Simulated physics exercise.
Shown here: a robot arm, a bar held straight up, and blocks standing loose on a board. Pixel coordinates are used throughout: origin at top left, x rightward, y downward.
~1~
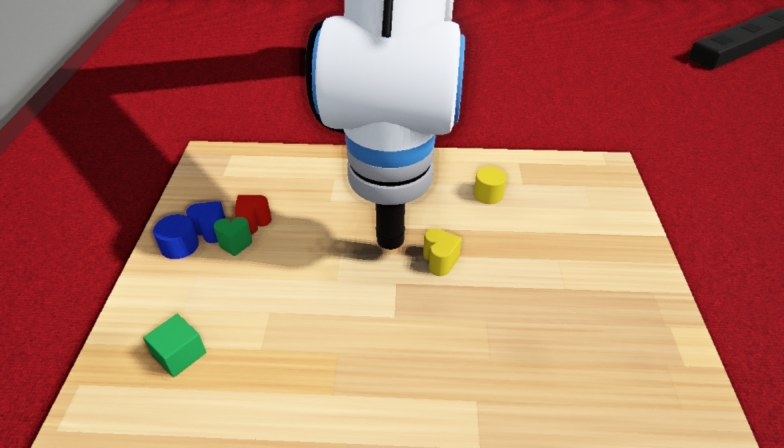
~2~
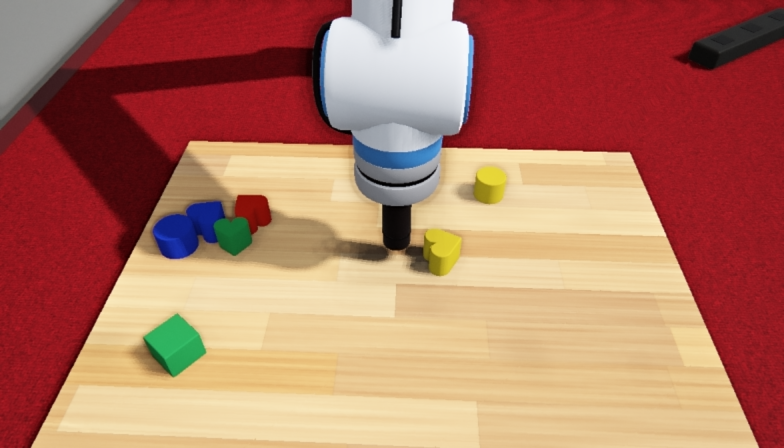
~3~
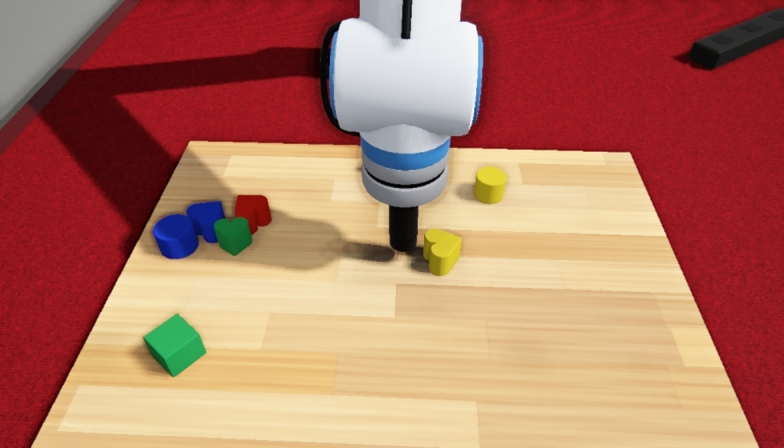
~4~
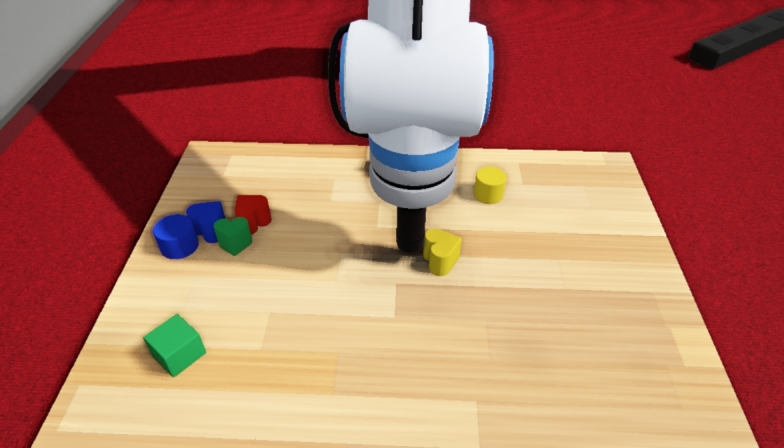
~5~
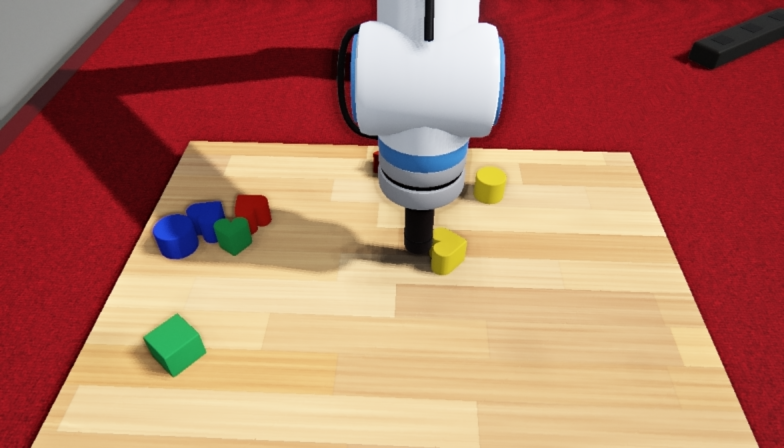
On a light wooden board over a red surface, a robot arm holding an upright black bar moves slowly right toward a yellow heart-shaped block and nudges it slightly right, while the other visible coloured blocks stay still.
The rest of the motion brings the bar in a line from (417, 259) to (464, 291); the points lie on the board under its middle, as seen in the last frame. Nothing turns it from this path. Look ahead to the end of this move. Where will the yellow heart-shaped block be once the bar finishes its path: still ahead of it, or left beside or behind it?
Looking at the end of the path, the yellow heart-shaped block has slipped free of the bar.
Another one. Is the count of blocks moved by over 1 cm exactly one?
Yes - that is the case.
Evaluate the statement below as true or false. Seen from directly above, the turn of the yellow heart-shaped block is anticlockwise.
The statement is true.
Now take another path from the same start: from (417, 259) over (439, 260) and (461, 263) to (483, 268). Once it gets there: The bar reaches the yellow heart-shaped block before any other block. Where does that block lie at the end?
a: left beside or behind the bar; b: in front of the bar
I choose b.
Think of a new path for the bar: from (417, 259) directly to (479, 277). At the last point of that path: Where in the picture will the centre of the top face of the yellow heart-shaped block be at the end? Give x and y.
At the end it should sit near (508, 251).
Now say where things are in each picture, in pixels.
The first frame shows lower end of the bar (390, 241), tops of blocks, yellow heart-shaped block (442, 241).
The second frame shows bar (396, 242), blocks as before.
The third frame shows bar (403, 243), blocks as before.
The fourth frame shows bar (410, 244), blocks as before.
The fifth frame shows bar (418, 245), yellow heart-shaped block (446, 241).
What follows on the original path. Halfway along, bar (442, 261); yellow heart-shaped block (465, 245), turned 30° anticlockwise.
At the end, bar (466, 277); yellow heart-shaped block (470, 247), turned 50° anticlockwise.
